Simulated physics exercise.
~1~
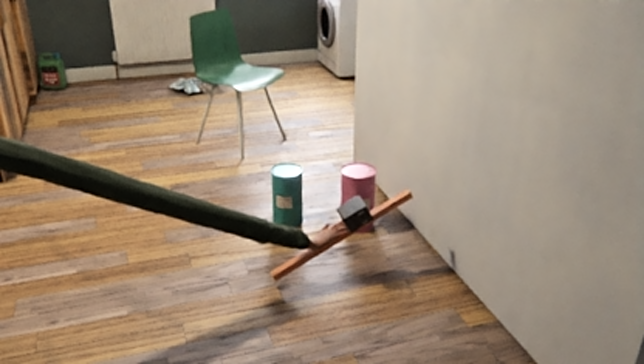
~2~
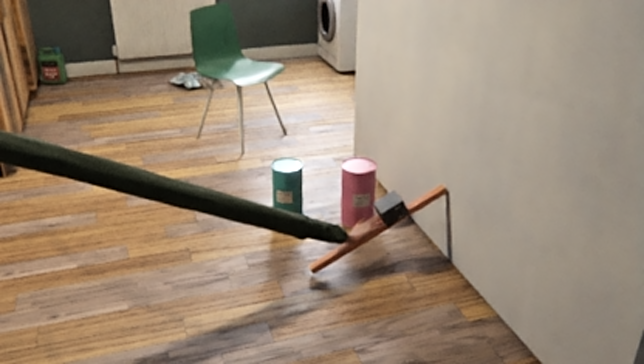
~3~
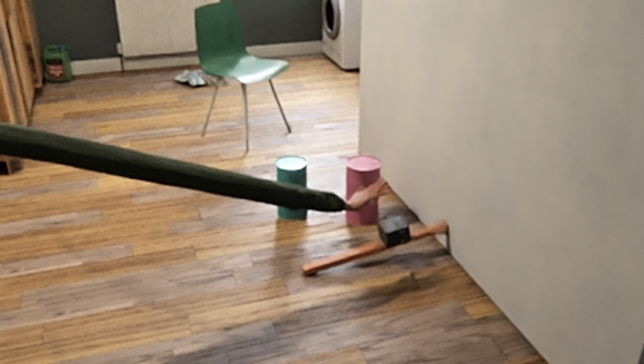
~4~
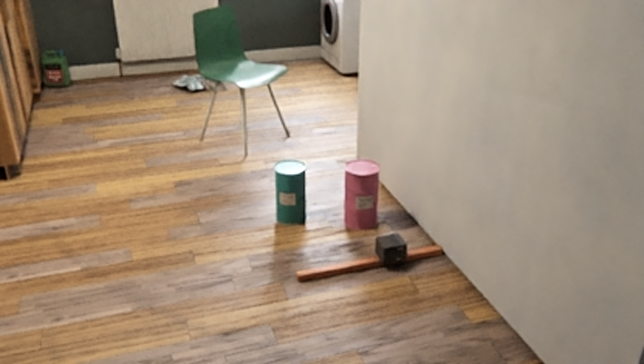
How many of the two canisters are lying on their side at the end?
None of them are. Both the pink and the turquoise canister are still standing upright after the orange pole slips down.
Green-sleeved arm setting an orange pole against a bare wall and letting go, the pole slipping down flat beside two canisters.
